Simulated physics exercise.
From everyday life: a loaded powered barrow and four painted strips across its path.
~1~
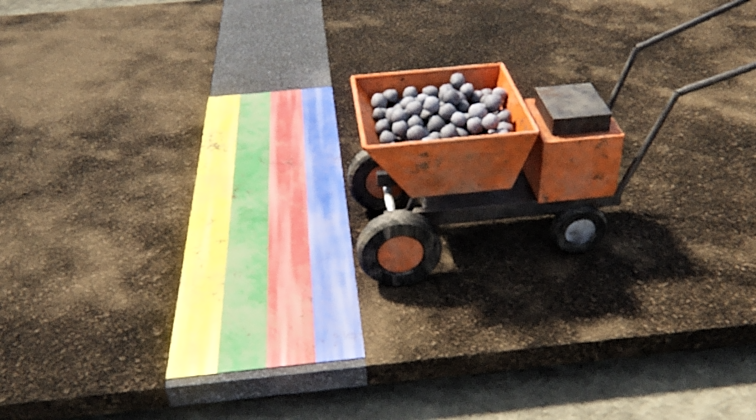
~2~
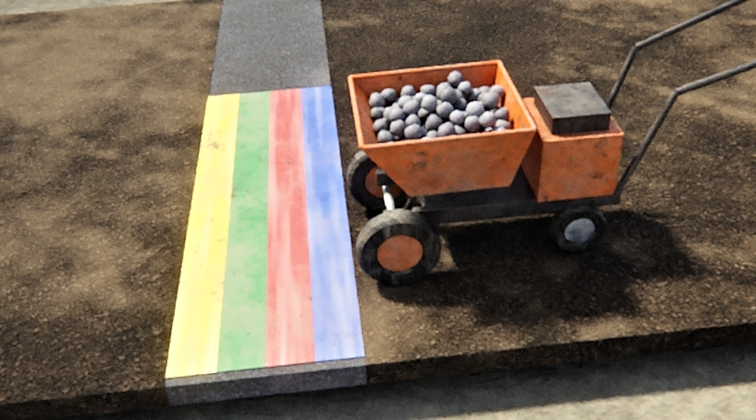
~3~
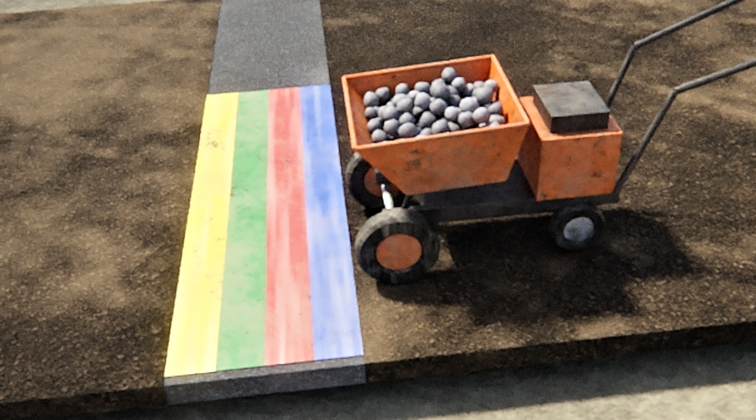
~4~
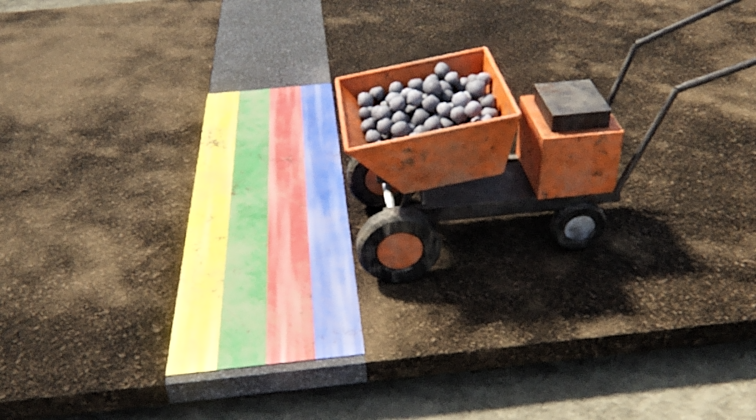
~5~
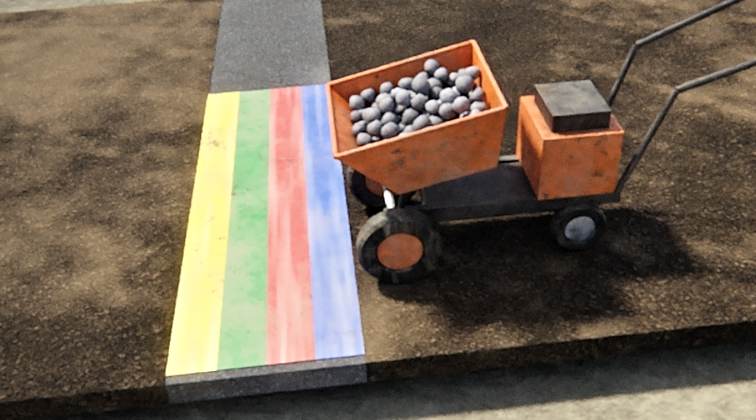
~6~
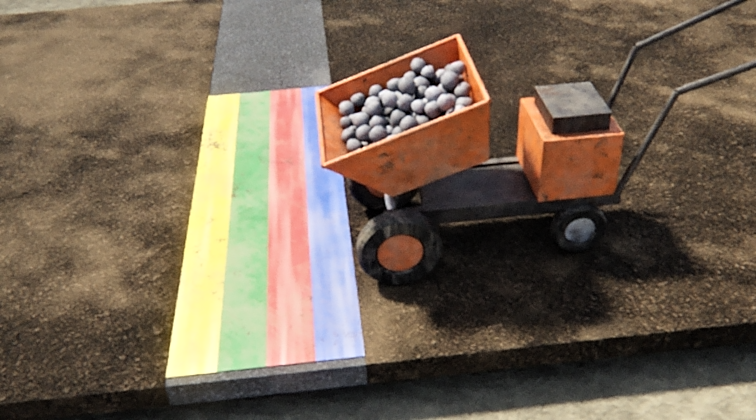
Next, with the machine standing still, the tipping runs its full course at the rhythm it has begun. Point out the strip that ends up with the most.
The green one ends up with the most.
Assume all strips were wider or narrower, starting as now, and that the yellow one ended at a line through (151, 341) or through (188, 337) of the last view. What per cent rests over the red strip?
The first gives around 30 per cent, the second around 10 per cent.
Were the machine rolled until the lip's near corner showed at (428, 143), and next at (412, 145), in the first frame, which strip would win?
At the first spot the red one, at the second the strip in red.
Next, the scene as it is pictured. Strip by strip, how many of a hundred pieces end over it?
Shares by strip - blue: 0 per cent; red: 20 per cent; green: 45 per cent; yellow: 25 per cent.
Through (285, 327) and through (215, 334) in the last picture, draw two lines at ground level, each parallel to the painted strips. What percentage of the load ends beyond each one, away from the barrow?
First roughly 90 percent, then 30 percent.
Shortly afterwards, skip tipped steeply; the whole lot in the skip.
Next, skip tipped steeply; all but a few in the skip; only a few over the red strip; a little over the green strip; only a few over the yellow strip; only a few falling.
Some moments later, skip tipped right over; near a third in the skip; a little over the red strip; near a third over the green strip; near a quarter over the yellow strip; only a few falling; a little off the paint.
In the end, skip tipped right over; a little in the skip; only a few over the blue strip; near a quarter over the red strip; near half over the green strip; near a quarter over the yellow strip; a little off the paint.
